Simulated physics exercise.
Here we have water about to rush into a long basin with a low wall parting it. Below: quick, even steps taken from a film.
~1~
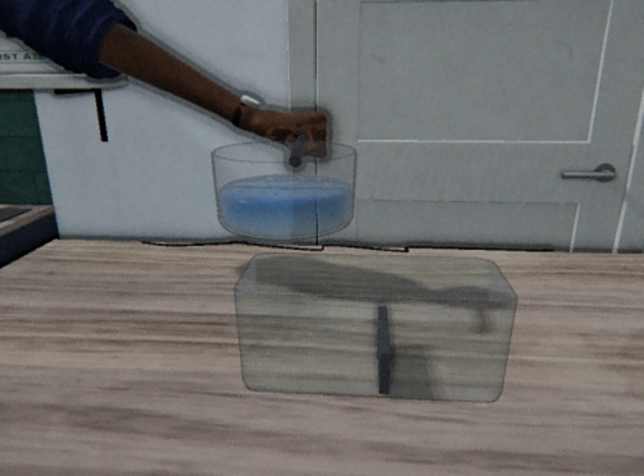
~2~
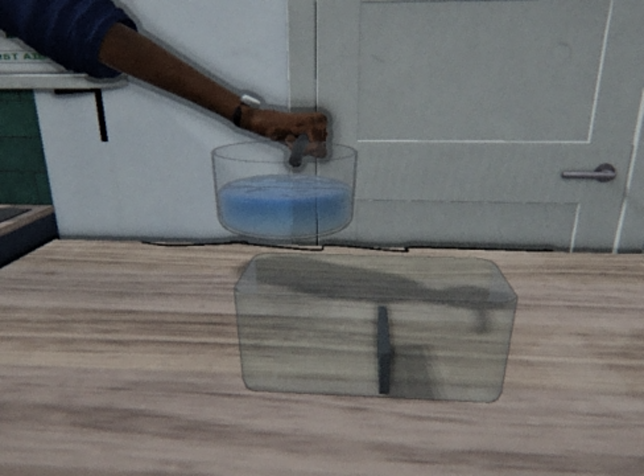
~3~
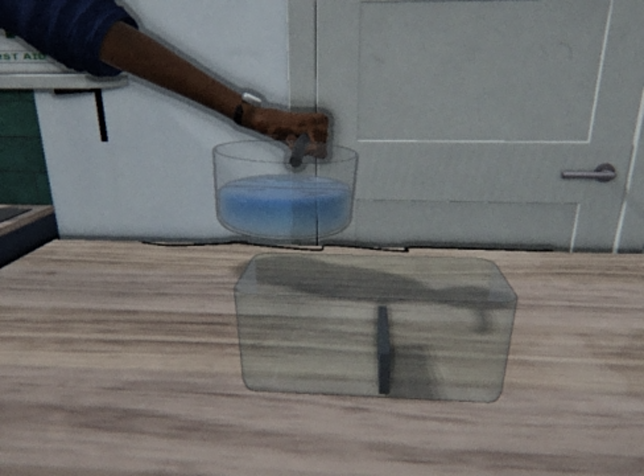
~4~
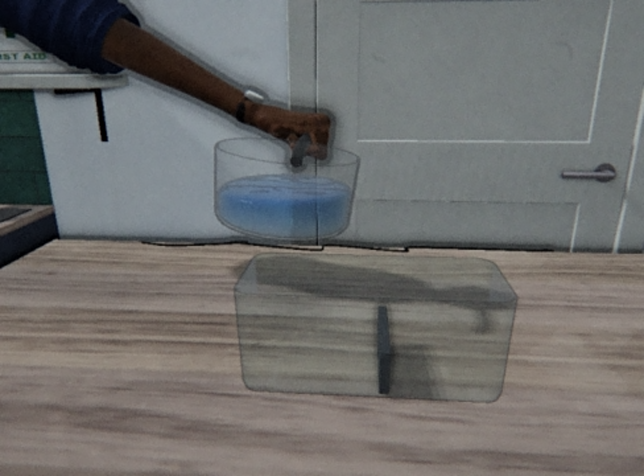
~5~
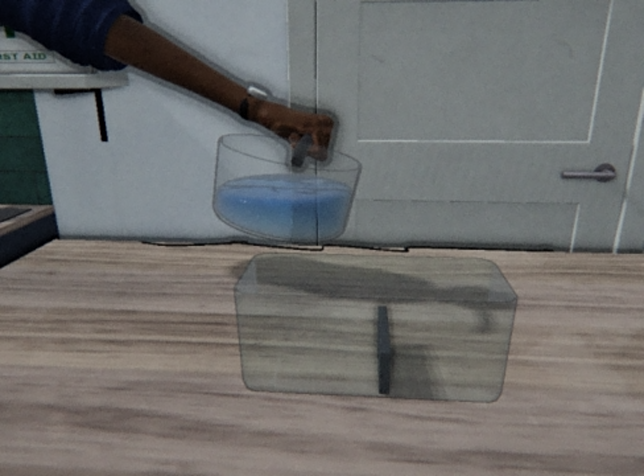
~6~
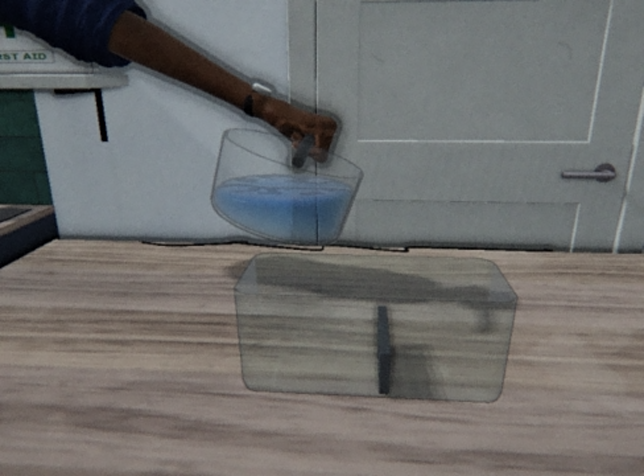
A brown hand in a dark blue sleeve, reaching in from the upper left, holds a clear round container of blue liquid and slowly tilts it slightly, its right side dipping. Below it, on a streaked wood-grain tabletop, sits a clear long basin with a low dark divider inside. The steady view looks slightly down across the table toward a pale wall and grey door with a handle at right.
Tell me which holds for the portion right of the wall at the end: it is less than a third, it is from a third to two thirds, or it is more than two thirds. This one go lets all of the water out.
My call is that the right side sits mid-range, from a third up to two thirds.
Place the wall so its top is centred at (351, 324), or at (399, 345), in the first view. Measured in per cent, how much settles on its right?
95 % then 40 %, approximately.
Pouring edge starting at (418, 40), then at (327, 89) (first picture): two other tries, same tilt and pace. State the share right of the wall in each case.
Roughly 85 per cent, then roughly 35 per cent.
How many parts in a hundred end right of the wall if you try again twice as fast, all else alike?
Share on the right: Some 40 percent.
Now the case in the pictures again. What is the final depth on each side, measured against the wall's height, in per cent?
Left side: Approx. 30 %; right side: Approx. 50 %.
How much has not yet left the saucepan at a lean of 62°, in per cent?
It still holds close to 70 per cent at that lean.
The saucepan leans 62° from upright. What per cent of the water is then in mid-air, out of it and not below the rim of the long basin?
Share in flight: Approx. 20 %.
A moment on, the saucepan is tipped part way and 72 per cent is still to pour, 2 is left of the wall and 6 right of it.
Next, the saucepan is tipped on its side and 23 per cent is still to pour, 16 is left of the wall and 52 right of it.
Then the saucepan is tipped on its side and 4 per cent is still to pour, 38 is left of the wall and 56 right of it.
Later the saucepan is tipped on its side and 1 per cent is still to pour, 43 is left of the wall and 56 right of it.
At rest 44 per cent lies left of the wall, 56 right of it and 0 outside.
